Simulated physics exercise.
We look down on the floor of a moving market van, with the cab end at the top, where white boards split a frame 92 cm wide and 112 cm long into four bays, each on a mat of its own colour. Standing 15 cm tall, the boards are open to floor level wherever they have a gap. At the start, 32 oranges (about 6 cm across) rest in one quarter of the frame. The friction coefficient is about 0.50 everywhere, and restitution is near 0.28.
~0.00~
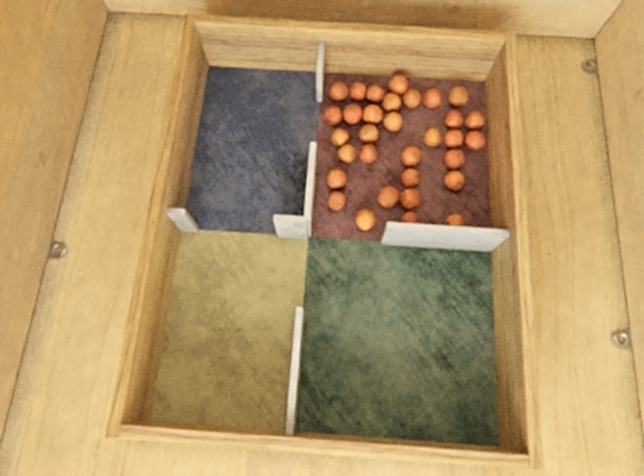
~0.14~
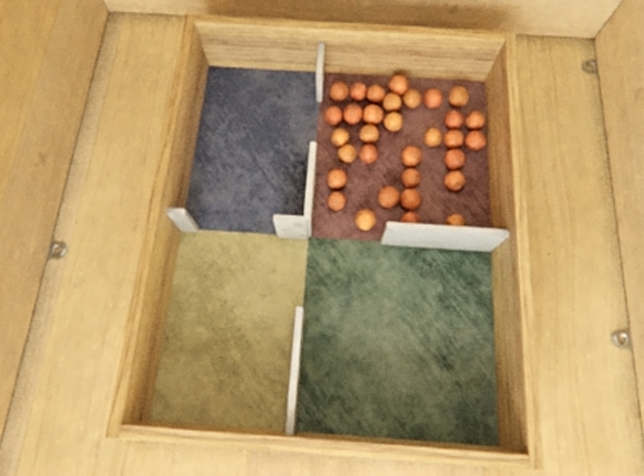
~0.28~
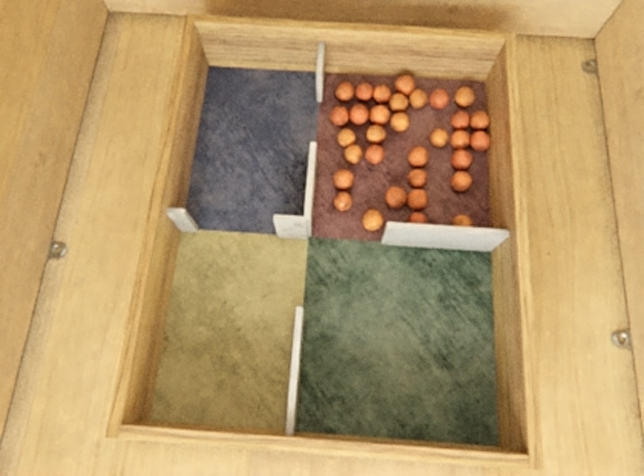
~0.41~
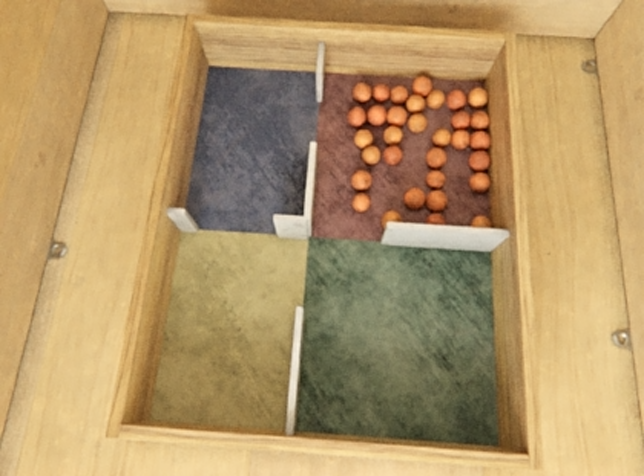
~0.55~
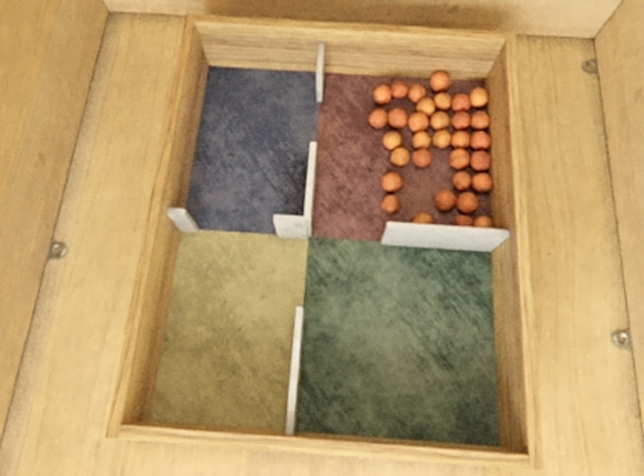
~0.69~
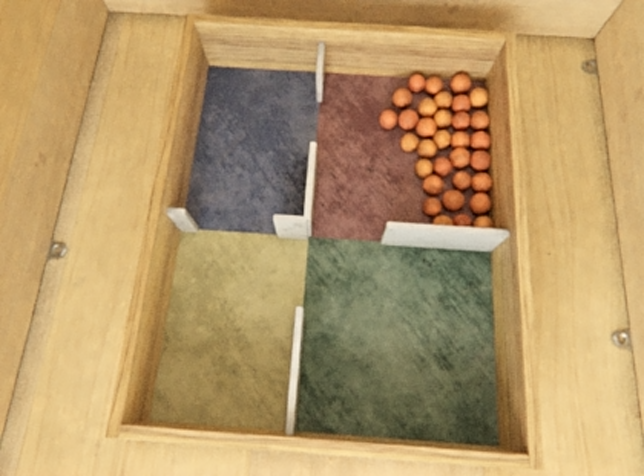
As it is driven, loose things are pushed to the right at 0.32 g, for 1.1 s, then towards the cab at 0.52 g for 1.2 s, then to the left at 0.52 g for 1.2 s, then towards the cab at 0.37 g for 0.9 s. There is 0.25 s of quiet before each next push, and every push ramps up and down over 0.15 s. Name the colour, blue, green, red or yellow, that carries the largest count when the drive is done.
Blue.
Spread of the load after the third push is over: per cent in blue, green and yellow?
By that time it's blue at 50 percent, green at 0 percent and yellow at 0 percent.
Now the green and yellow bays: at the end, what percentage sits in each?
Final shares: Green at 0, yellow at 0 percent.
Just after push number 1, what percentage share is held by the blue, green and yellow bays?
You'd see blue holding 0, green holding 0 and yellow holding 0 per cent.
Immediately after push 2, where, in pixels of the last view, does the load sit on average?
Average position: About (437, 118).
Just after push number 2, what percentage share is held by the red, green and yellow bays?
Result, in percent - red: 100, green: 0, yellow: 0.
After push 1 (1.34 s), 32 in the red bay.
After push 2 (2.79 s), 32 in the red bay.
After push 3 (4.24 s), 15 in the red bay, 16 in the blue bay and 1 in the yellow bay.
After push 4 (5.39 s), 12 in the red bay and 20 in the blue bay.
When it is over (at 6.00 s), 12 in the red bay and 20 in the blue bay.
